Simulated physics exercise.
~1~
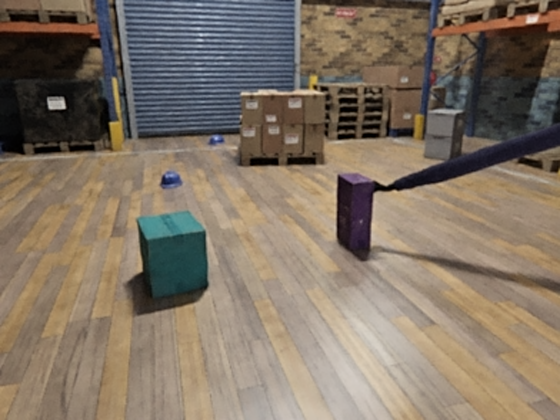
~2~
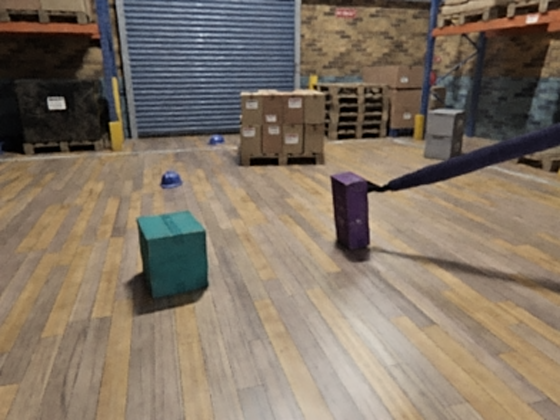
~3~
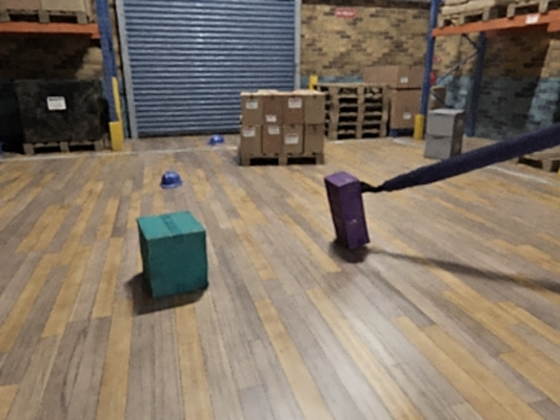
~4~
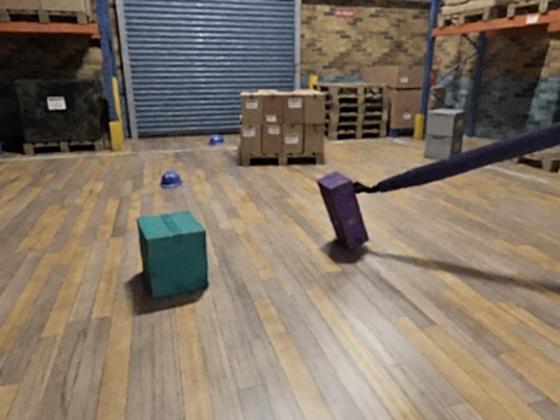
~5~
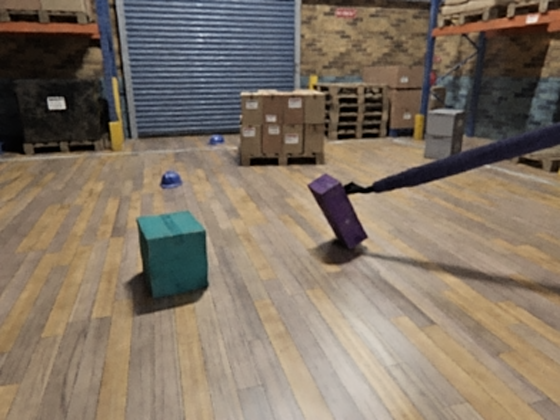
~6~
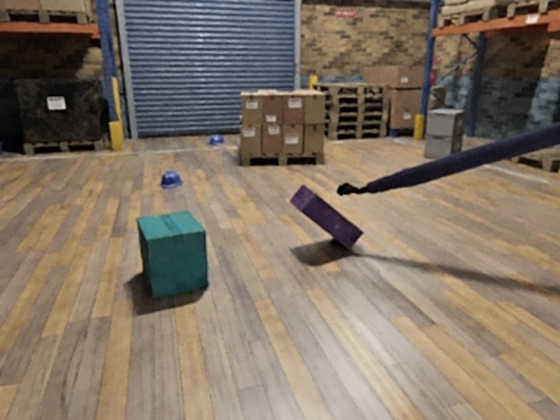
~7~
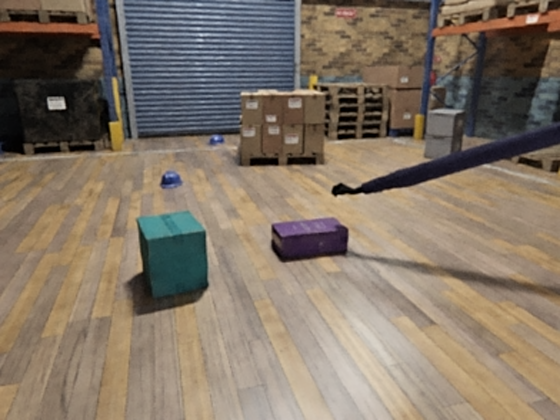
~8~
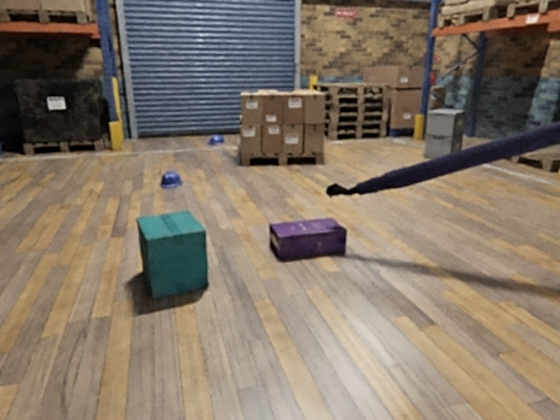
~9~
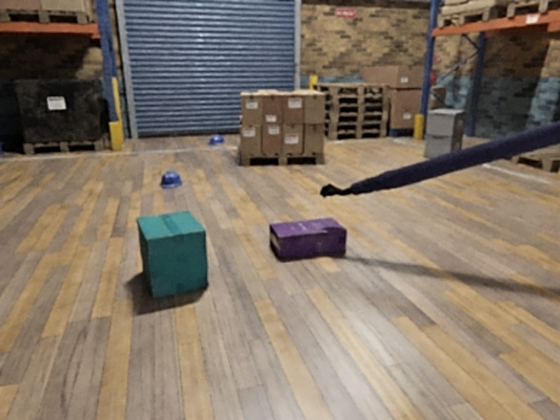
A dark-sleeved arm pushing a tall purple box leftward until it tips onto its side on a warehouse floor, beside a turquoise box.
